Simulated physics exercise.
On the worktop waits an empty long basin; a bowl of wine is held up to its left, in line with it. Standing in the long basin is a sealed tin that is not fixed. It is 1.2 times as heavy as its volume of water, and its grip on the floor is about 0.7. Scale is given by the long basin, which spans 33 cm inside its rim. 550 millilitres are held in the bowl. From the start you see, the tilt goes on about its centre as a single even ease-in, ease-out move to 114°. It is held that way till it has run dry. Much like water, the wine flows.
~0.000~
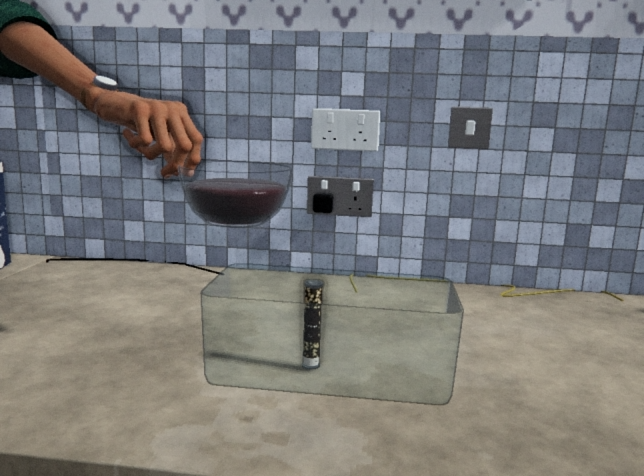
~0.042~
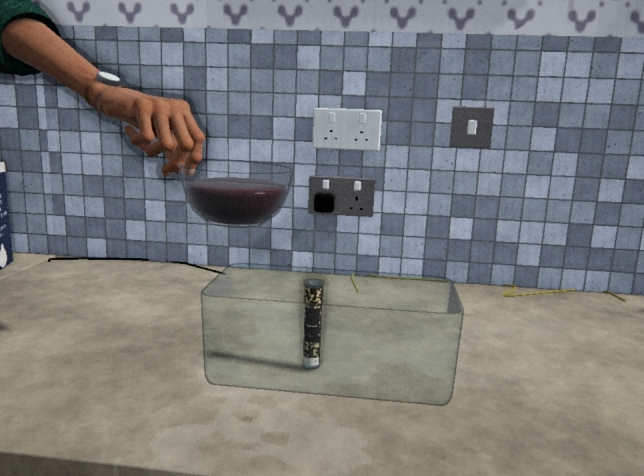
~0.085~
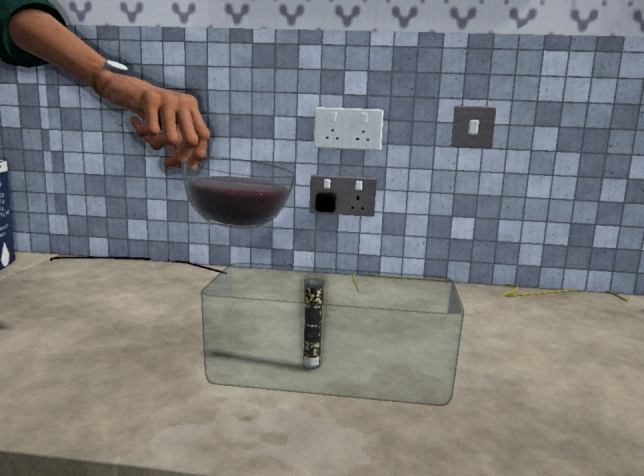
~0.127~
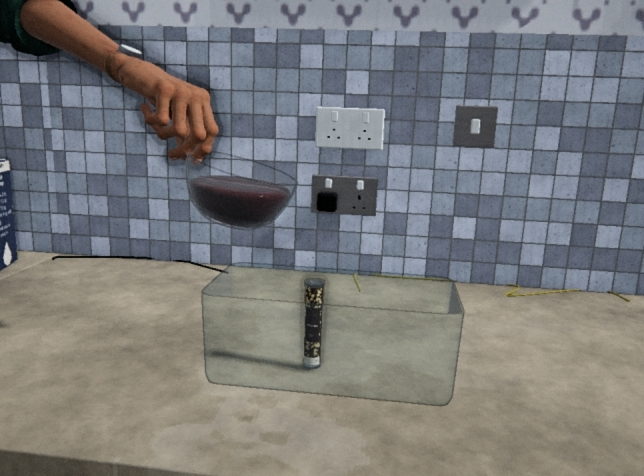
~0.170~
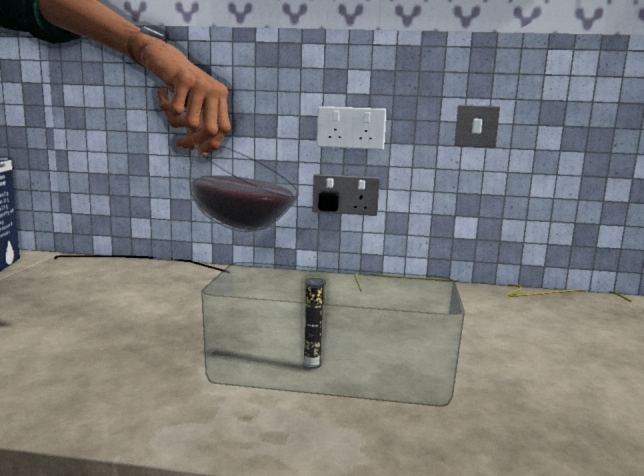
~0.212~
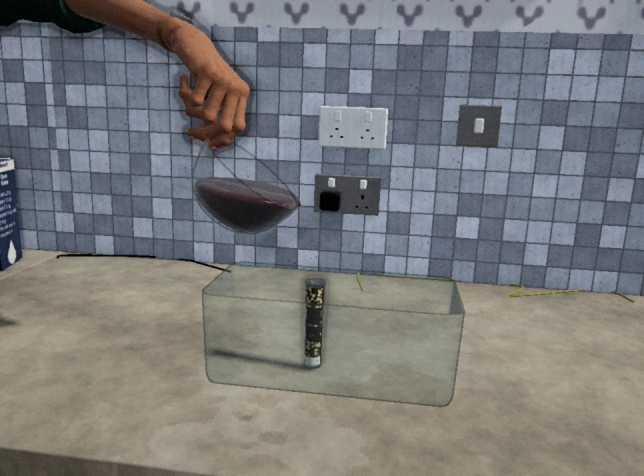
A glass bowl of dark red wine, held by a hand reaching in from the left, starts level above and left of a clear, empty long basin with a patterned tin in it. The bowl tilts to the right, slowly then more steeply, until the wine reaches its lowered rim.
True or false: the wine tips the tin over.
True.
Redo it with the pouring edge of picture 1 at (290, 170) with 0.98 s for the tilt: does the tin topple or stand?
Then it keeps standing.
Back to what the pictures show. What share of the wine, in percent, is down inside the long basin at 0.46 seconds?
Roughly 62 percent of it.
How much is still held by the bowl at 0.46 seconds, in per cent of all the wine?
I'd put it near 9 percent.
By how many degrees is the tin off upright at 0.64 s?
Some 5°.
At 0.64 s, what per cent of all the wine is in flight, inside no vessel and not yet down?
Close to 1 in every hundred parts.
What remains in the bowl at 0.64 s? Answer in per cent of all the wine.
0 in a hundred, give or take.
After 0.46 s the tilt is 108° and 9 per cent is still to pour; the tin stands where it began.
After 0.64 s the tilt is 114° and 0 per cent is still to pour; the tin leans 4°.
After 0.83 s the tilt is 114° and 0 per cent is still to pour; the tin leans 12°.
After 1.04 s the tilt is 114° and 0 per cent is still to pour; the tin leans 43°.
In the end the tin lies on its side.
